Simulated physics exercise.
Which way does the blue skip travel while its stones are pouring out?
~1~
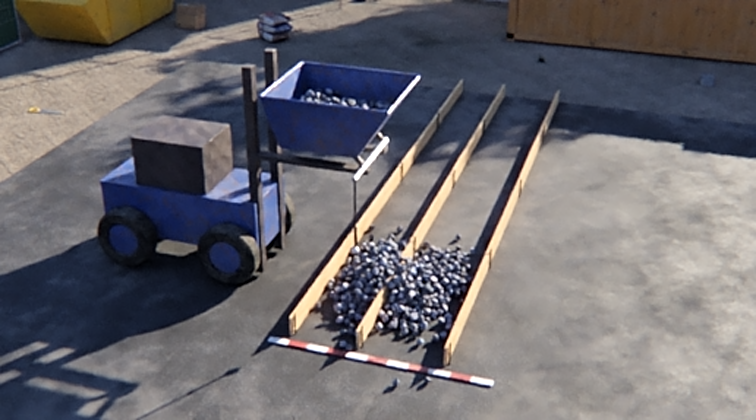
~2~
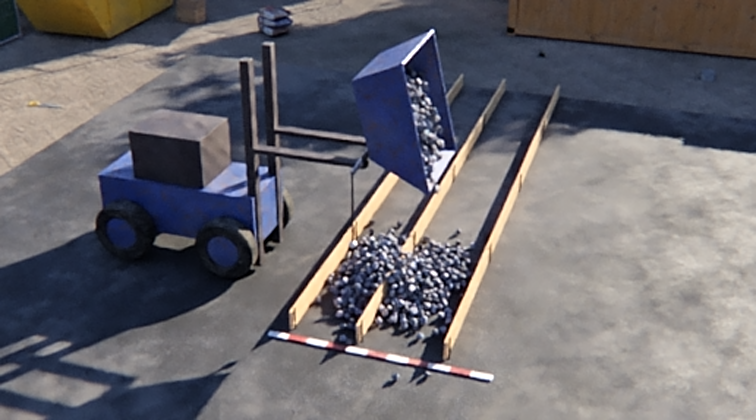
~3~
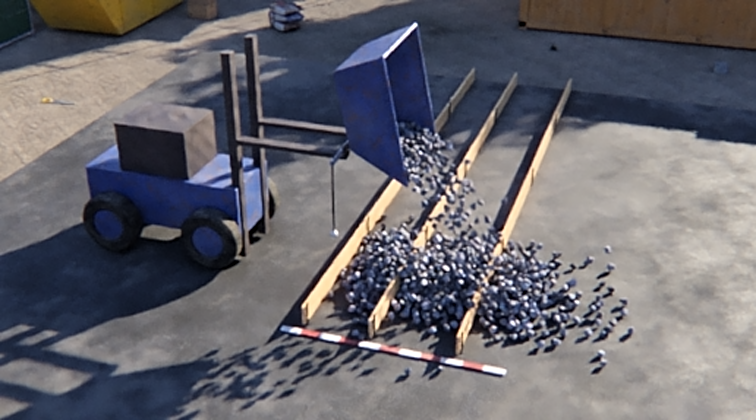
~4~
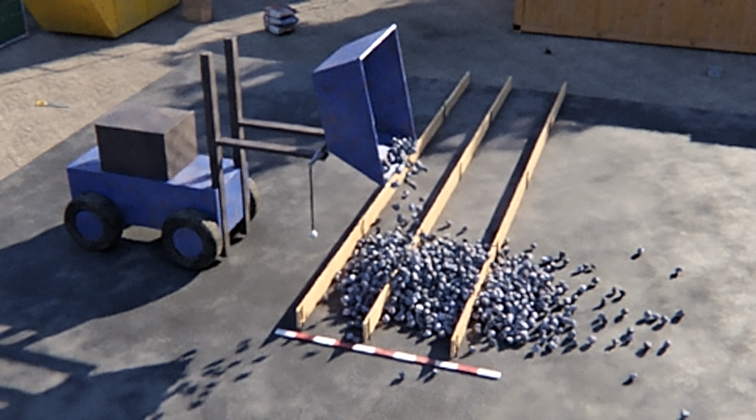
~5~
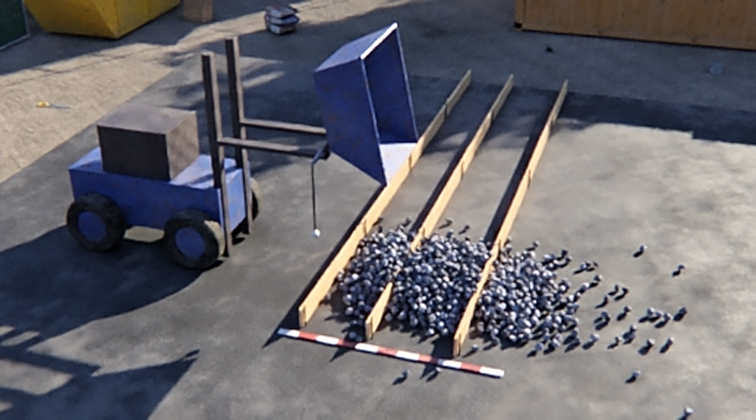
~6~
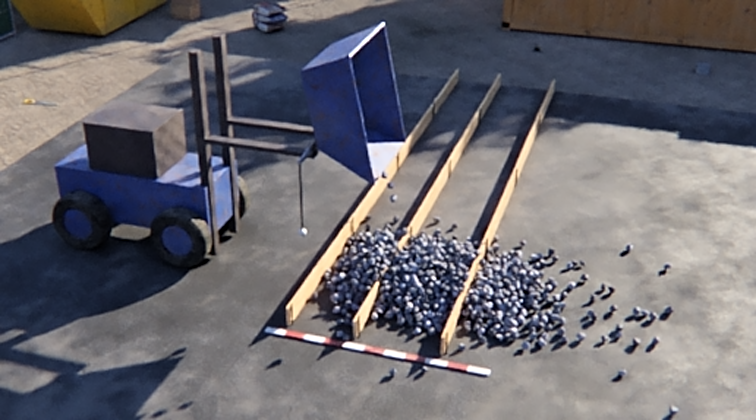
The skip moves to the left, together with the fork truck as it backs away from the heap.
A blue skip tips stones onto a heap between planks, draws back left, and hangs empty.
